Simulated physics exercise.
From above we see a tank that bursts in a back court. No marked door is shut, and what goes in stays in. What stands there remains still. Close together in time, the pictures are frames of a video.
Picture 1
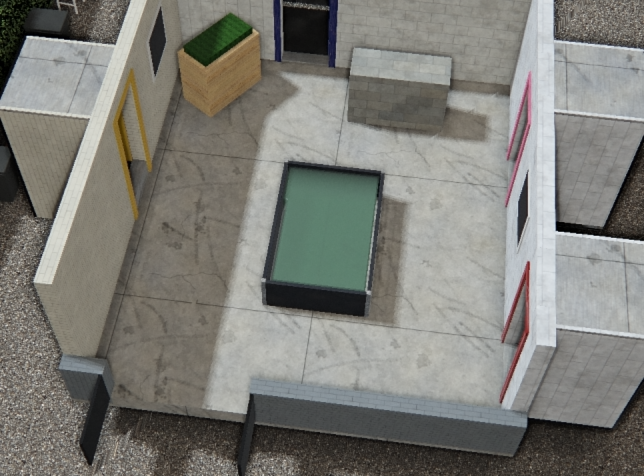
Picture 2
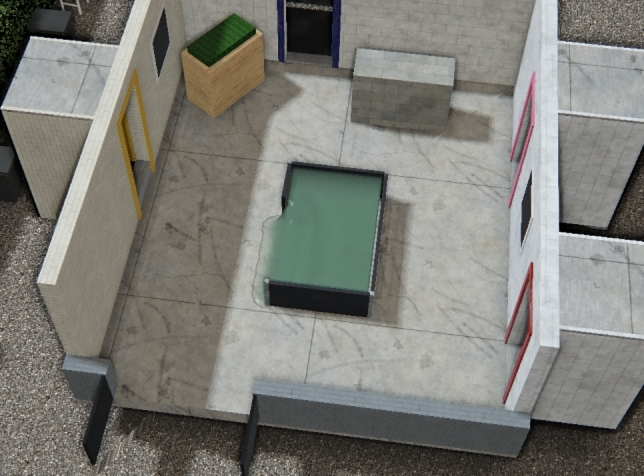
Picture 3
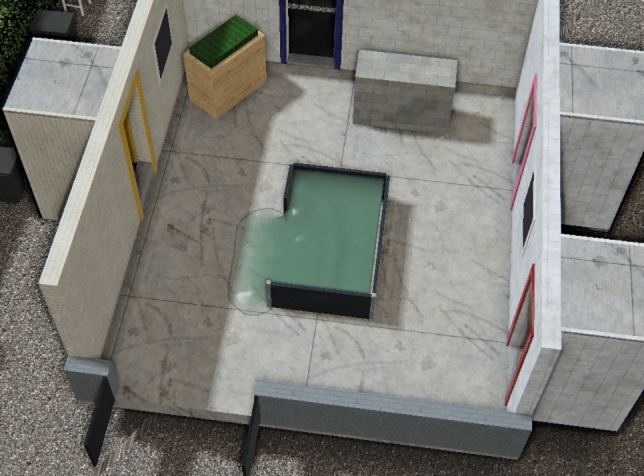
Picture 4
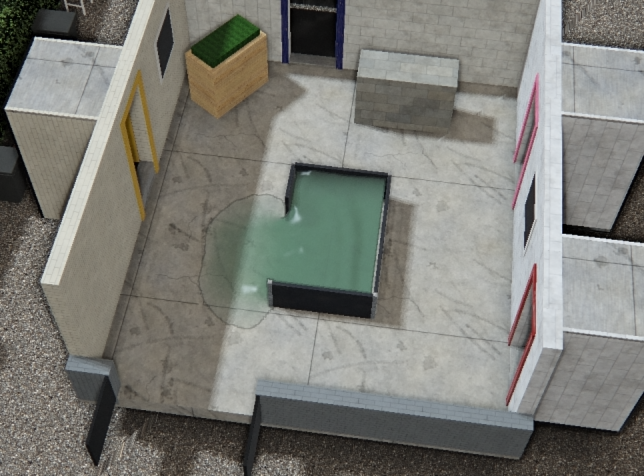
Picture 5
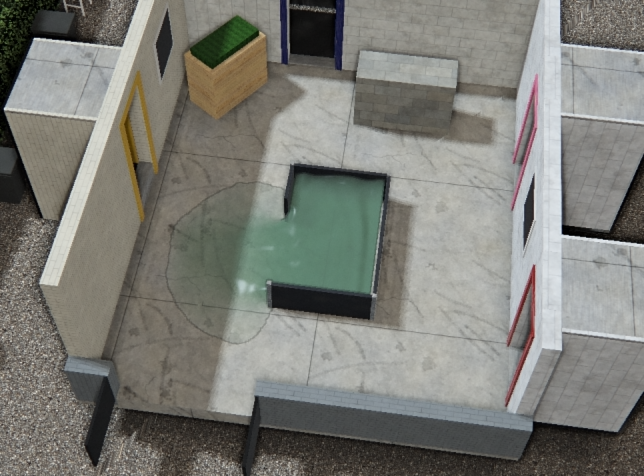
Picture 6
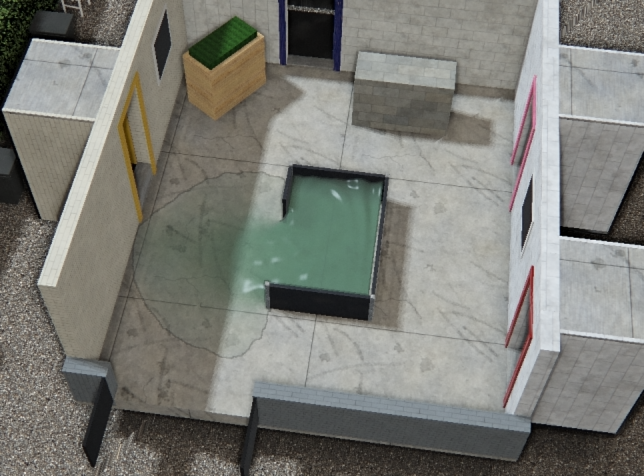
A tank of green water in the middle of a back court burst open on its left side, and the water poured out, spreading across the paved floor in a widening, thinning pool.
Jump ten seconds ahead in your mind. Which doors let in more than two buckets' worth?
Red door: Inside the limit, yellow door: Inside the limit, pink door: Inside the limit, blue door: Past the limit.
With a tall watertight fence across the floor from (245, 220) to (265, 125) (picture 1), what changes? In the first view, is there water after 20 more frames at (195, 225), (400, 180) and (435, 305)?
Results in sequence: Swamped / bone-dry / bone-dry.
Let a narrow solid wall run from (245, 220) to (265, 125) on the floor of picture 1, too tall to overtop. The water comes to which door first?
The one you want is the yellow-painted one.
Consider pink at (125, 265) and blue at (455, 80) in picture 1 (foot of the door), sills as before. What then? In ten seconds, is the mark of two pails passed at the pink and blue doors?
Check - pink door: Comes out above; blue door: Comes out below.
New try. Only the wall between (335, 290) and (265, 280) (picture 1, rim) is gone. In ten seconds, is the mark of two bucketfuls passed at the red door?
In that case the red door overshoots.
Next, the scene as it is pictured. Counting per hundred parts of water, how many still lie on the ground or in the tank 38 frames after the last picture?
Close to 76 %.
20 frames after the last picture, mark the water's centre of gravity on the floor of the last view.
Roughly (223, 243).
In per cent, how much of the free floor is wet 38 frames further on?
It comes out near 60 percent.
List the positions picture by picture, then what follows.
The first picture shows still water in the open tank at (326, 227).
In the second picture, water pours out at (278, 254) and has run to a hidden place.
In the third picture, the front is at (244, 307), out from the gap at (280, 256).
In the fourth picture, water pours out at (281, 256) and has run to (241, 204).
In the fifth picture, the front is at (181, 224), out from the gap at (280, 257).
In the sixth picture, water pours out at (279, 258) and has run to (141, 232).
A moment on, water covers 20 % of the floor; the red door not reached, the yellow door wet at the sill, nothing in, the pink door not reached, the blue door not reached.
Next, water covers 25 % of the floor; the red door not reached, the yellow door wet at the sill, nothing in, the pink door not reached, the blue door not reached.
Then, water covers 40 % of the floor; the red door not reached, the yellow door wet at the sill, nothing in, the pink door not reached, the blue door not reached.
Later, water covers 60 % of the floor; the red door not reached, the yellow door wet at the sill, nothing in, the pink door not reached, the blue door under two buckets in.
In the end, water covers 85 % of the floor; the red door wet at the sill, nothing in, the yellow door wet at the sill, nothing in, the pink door wet at the sill, nothing in, the blue door over two buckets in.
